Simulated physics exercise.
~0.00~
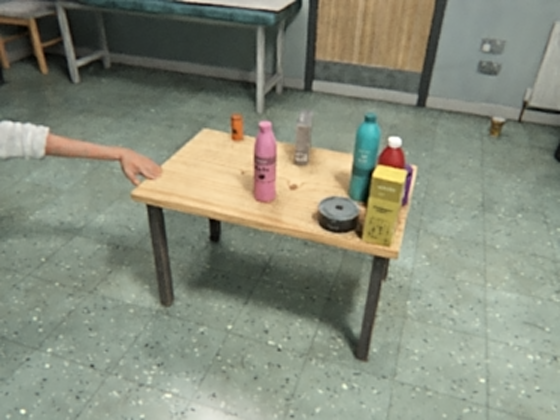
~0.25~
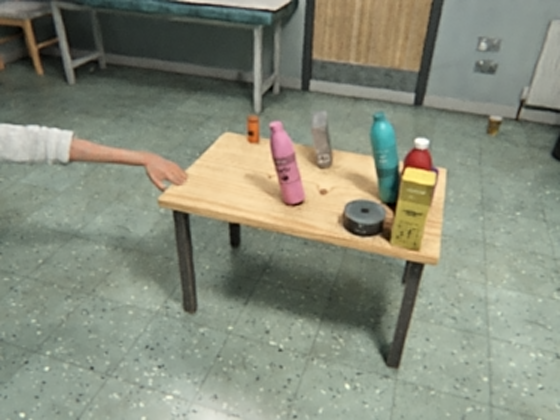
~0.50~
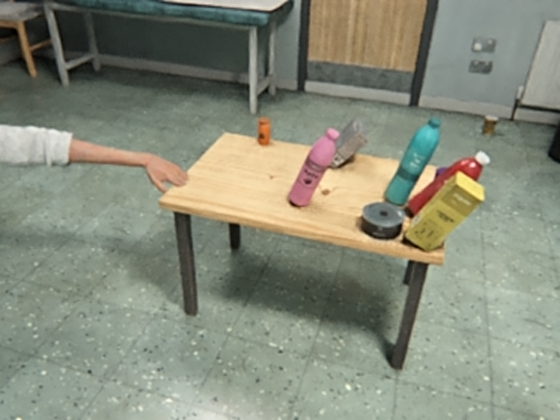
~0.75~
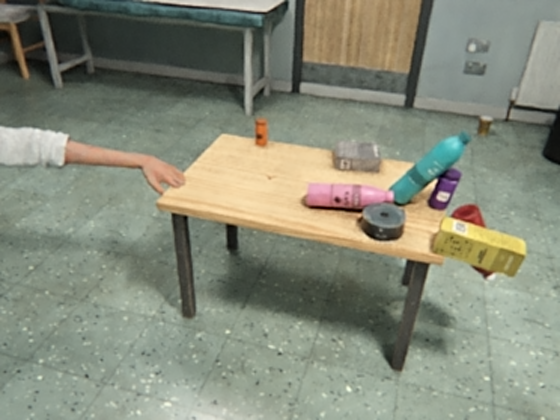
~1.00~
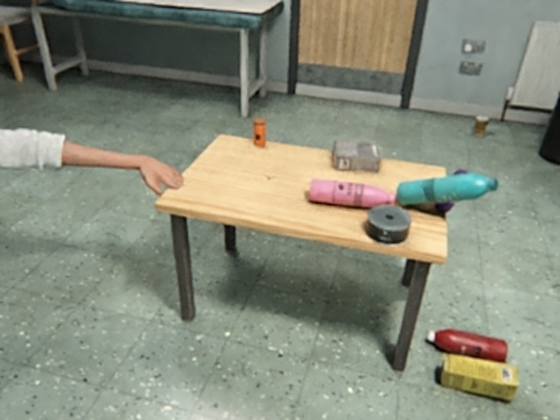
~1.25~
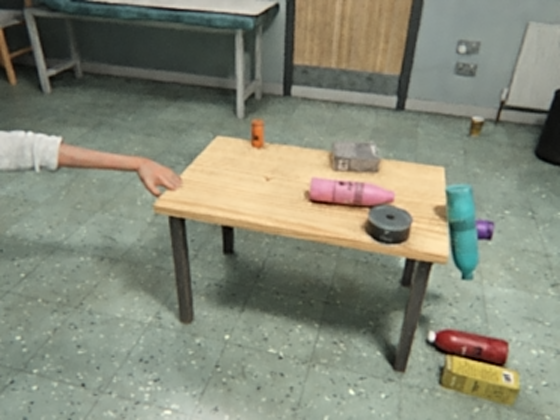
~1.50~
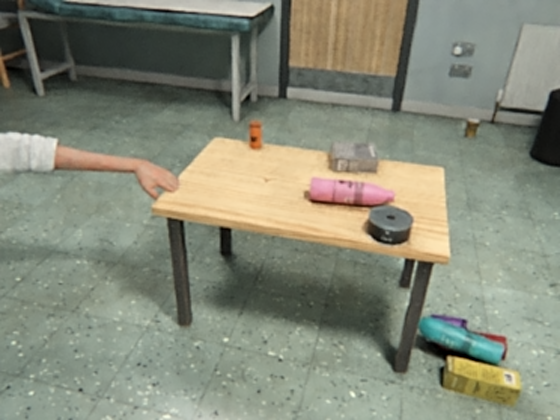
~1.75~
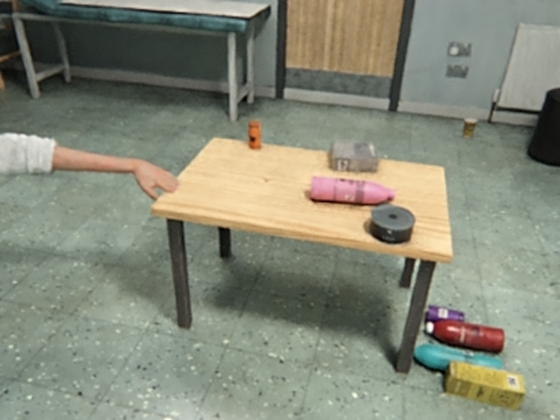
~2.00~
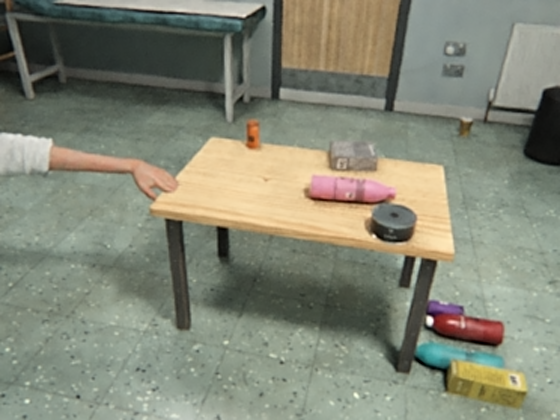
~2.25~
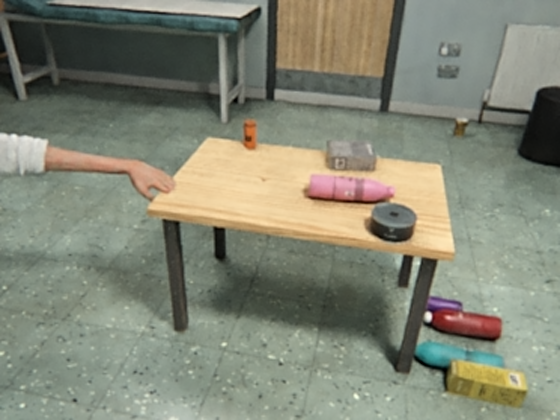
The clip opens on a small wooden table holding bottles, a yellow carton, a black tub, an orange shaker and other items, with a hand at its left edge. The table shifts to the right, and the taller things begin to lean. The red bottle and yellow carton tip off the right side, while the pink bottle and grey packet topple onto the tabletop. The turquoise bottle and purple jar then tip over the edge and drop to the floor. Four items end lying beside the table, while the orange shaker and black tub remain upright on top.
